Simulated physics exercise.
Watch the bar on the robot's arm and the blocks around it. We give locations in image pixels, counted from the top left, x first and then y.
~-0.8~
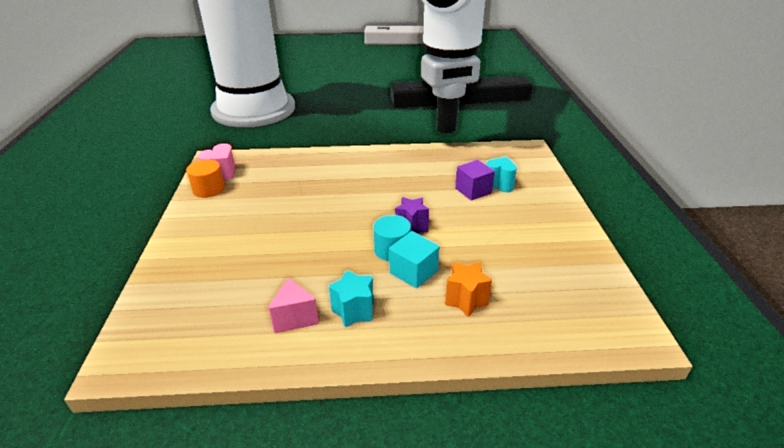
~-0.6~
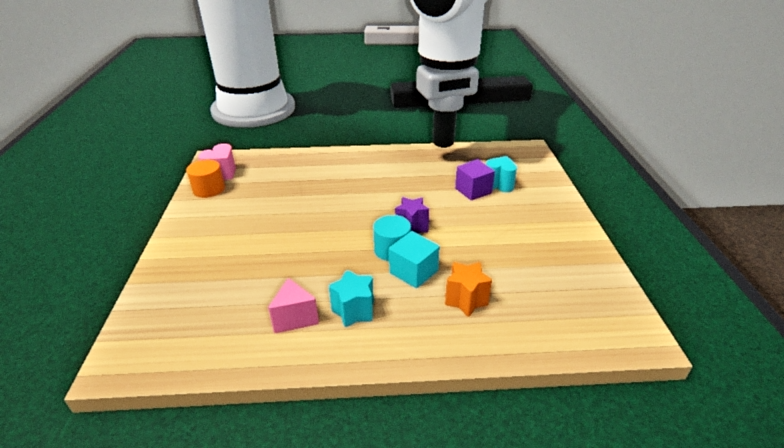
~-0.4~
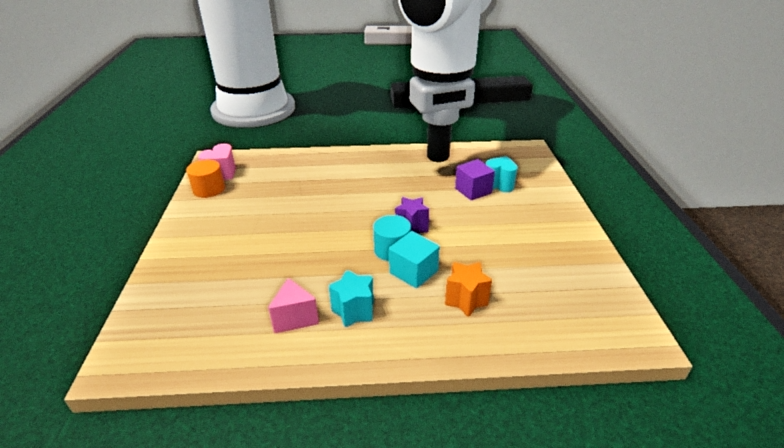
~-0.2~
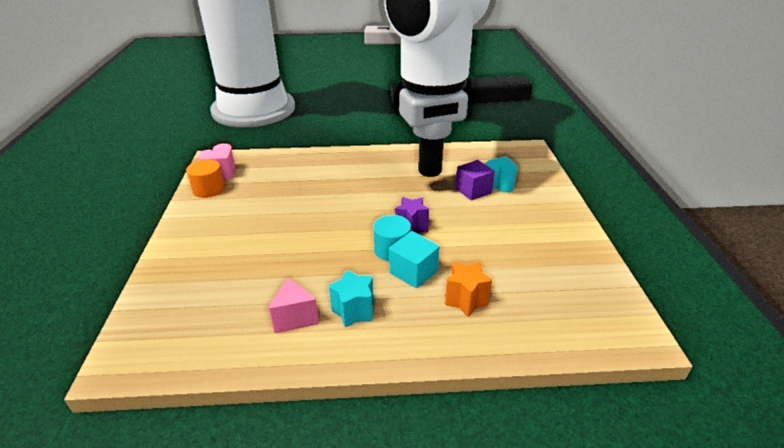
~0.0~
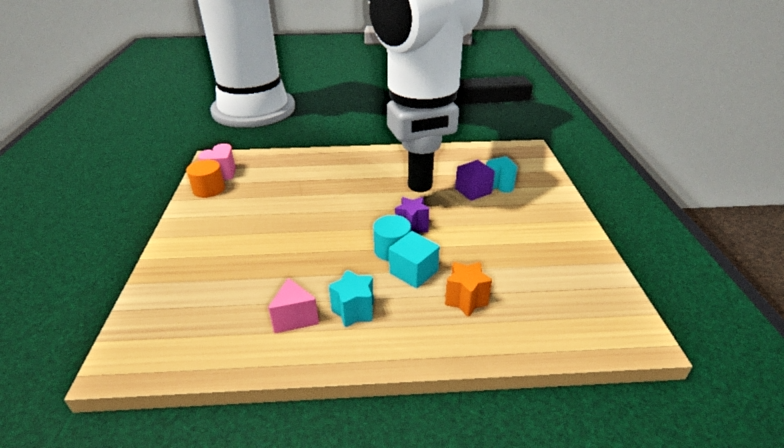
A robot arm's dark bar moving down and slightly left over a wooden board, nearing a purple star among still coloured blocks.
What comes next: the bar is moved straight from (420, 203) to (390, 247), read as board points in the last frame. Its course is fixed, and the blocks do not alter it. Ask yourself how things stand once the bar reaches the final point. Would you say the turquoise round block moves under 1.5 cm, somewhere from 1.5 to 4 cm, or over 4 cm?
Distance: More than 4 cm.
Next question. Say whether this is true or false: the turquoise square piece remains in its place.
It is false.
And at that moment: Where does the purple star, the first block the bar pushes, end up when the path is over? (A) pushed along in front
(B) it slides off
A
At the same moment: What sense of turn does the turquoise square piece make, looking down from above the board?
It is turned anticlockwise.
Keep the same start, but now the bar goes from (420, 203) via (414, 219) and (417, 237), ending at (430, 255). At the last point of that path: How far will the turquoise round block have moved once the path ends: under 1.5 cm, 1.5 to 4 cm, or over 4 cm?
Displacement: 1.5 to 4 cm.
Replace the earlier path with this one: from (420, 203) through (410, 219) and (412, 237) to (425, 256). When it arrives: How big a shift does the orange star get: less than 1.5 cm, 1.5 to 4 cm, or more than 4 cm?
It gets moved under 1.5 cm.
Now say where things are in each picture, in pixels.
Tip of the bar (446, 130), middles of tops, turquoise round block (392, 226), purple star (412, 205), turquoise square piece (414, 247), purple square piece (476, 168), in the first picture.
Bar (443, 144), nothing pushed, in the second picture.
Bar (438, 158), nothing pushed, in the third picture.
Bar (430, 172), nothing pushed, in the fourth picture.
Bar (420, 187), turquoise round block (392, 226), purple star (412, 205), turquoise square piece (414, 247), purple square piece (476, 168), in the fifth picture.
The first path, step by step. One third of the way, bar (411, 201); purple star (412, 208).
Two thirds of the way, bar (401, 215); turquoise round block (380, 239); purple star (400, 223); turquoise square piece (416, 249).
At the end, bar (389, 231); turquoise round block (366, 257); purple star (388, 240); turquoise square piece (417, 259), turned 30° anticlockwise; purple square piece unmoved.
